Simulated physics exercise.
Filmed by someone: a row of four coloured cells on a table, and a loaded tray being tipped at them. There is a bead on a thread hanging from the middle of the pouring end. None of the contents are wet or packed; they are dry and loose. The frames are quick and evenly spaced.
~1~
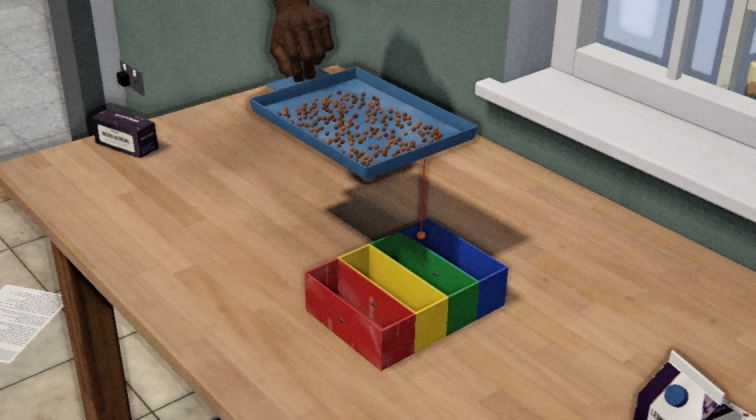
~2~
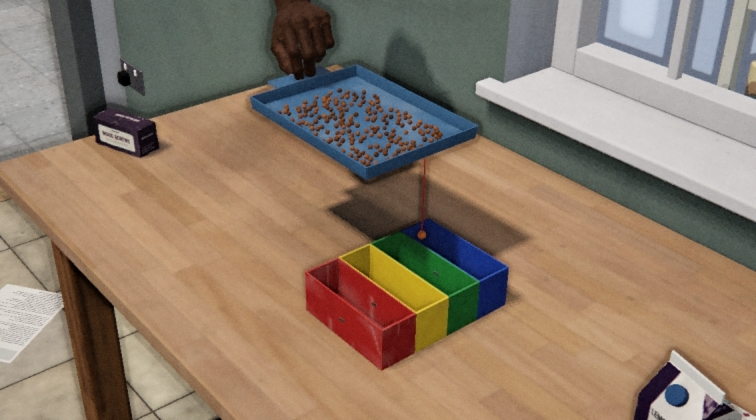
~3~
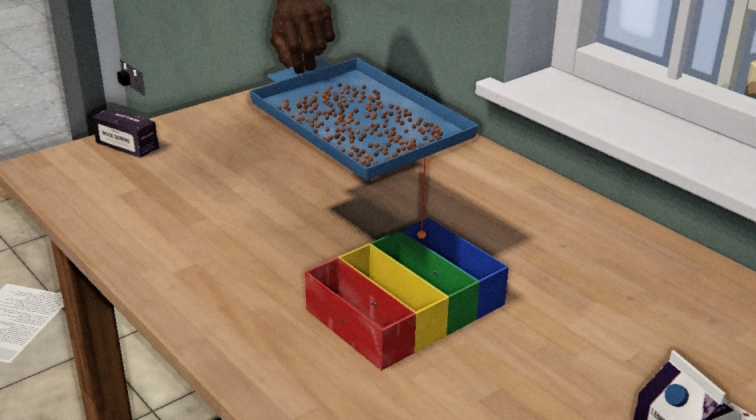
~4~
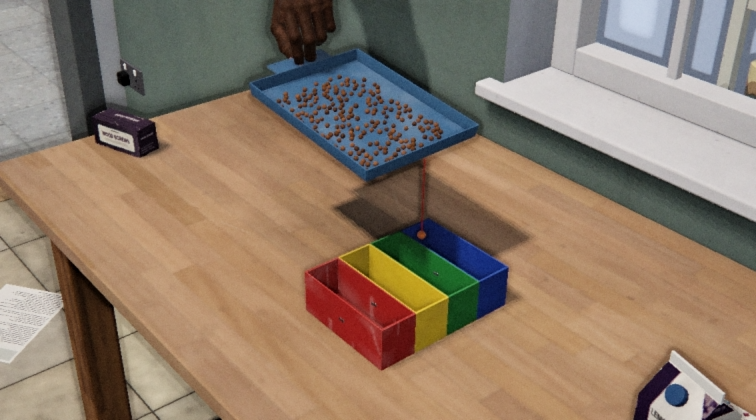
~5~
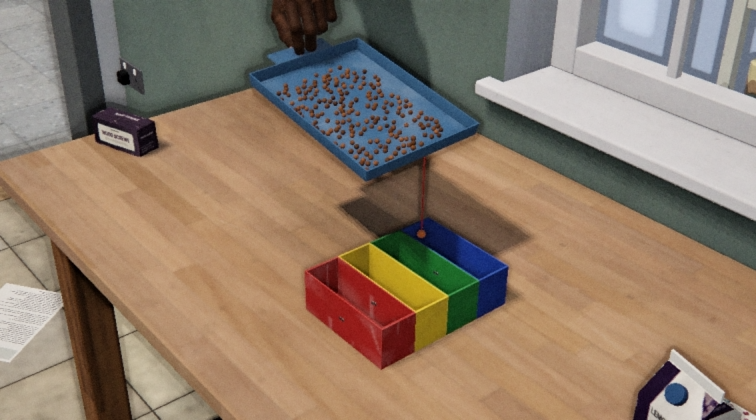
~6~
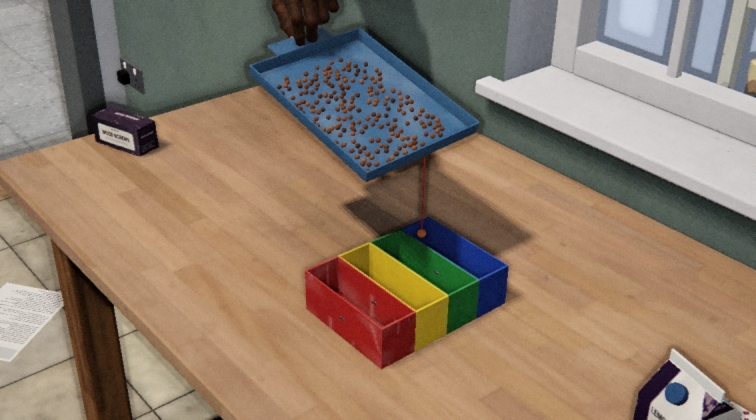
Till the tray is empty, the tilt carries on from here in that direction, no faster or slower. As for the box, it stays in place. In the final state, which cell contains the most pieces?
The yellow one contains the most.
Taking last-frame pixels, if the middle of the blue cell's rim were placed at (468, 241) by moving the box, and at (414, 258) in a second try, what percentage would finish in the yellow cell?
Some 40 percent in the first case, 0 percent in the second.
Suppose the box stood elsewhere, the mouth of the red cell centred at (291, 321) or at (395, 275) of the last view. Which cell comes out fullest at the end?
The first time it is that blue cell; the second time it is that red cell.
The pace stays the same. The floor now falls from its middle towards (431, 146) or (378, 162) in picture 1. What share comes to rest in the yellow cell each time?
You'd get 0 per cent the first time and 80 per cent the second time.
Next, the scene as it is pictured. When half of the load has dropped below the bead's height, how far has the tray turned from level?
The angle is roughly 110° at that point.
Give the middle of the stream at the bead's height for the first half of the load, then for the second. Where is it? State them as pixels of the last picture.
Half one: (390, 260), half two: (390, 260).
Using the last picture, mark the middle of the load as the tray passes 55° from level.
I'd put the middle of the pieces at roughly (389, 155).
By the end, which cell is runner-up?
I'd say green.
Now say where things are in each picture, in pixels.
The first frame shows corners of the pouring end at (366, 167) and (475, 126), level; middle of the load at (357, 127), cereal balls; bead on its thread at (421, 235); red cell at (398, 338); yellow cell at (431, 321); green cell at (462, 305); blue cell at (492, 290).
The second frame shows corners of the pouring end at (367, 167) and (476, 126), level; middle of the load at (357, 125).
The third frame shows corners of the pouring end at (367, 168) and (476, 125), tipped barely, lowest at the left corner; middle of the load at (357, 123).
The fourth frame shows corners of the pouring end at (367, 169) and (476, 124), tipped a little, lowest at the left corner; middle of the load at (357, 119).
The fifth frame shows corners of the pouring end at (367, 170) and (477, 123), tipped a little, lowest at the left corner; middle of the load at (358, 114).
The sixth frame shows corners of the pouring end at (368, 171) and (477, 122), tipped a little, lowest at the left corner; middle of the load at (359, 110); red cell at (398, 336); yellow cell at (431, 319); green cell at (462, 303); blue cell at (492, 288).
Soon, tray tipped steeply; nearly all on the tray; a stray few in the yellow cell; a stray few falling or outside the box.
A while on, tray tipped right over; nearly all on the tray; a stray few in the yellow cell; a stray few in the red cell; a stray few in the green cell; a stray few falling or outside the box.
Towards the end, tray tipped past a quarter turn; about two thirds in the yellow cell; about a quarter in the green cell; a small part in the red cell; a small part in the blue cell; a stray few falling or outside the box.
Finally, tray tipped past a quarter turn; about two thirds in the yellow cell; about a quarter in the green cell; a small part in the red cell; a small part in the blue cell; a stray few outside the box.
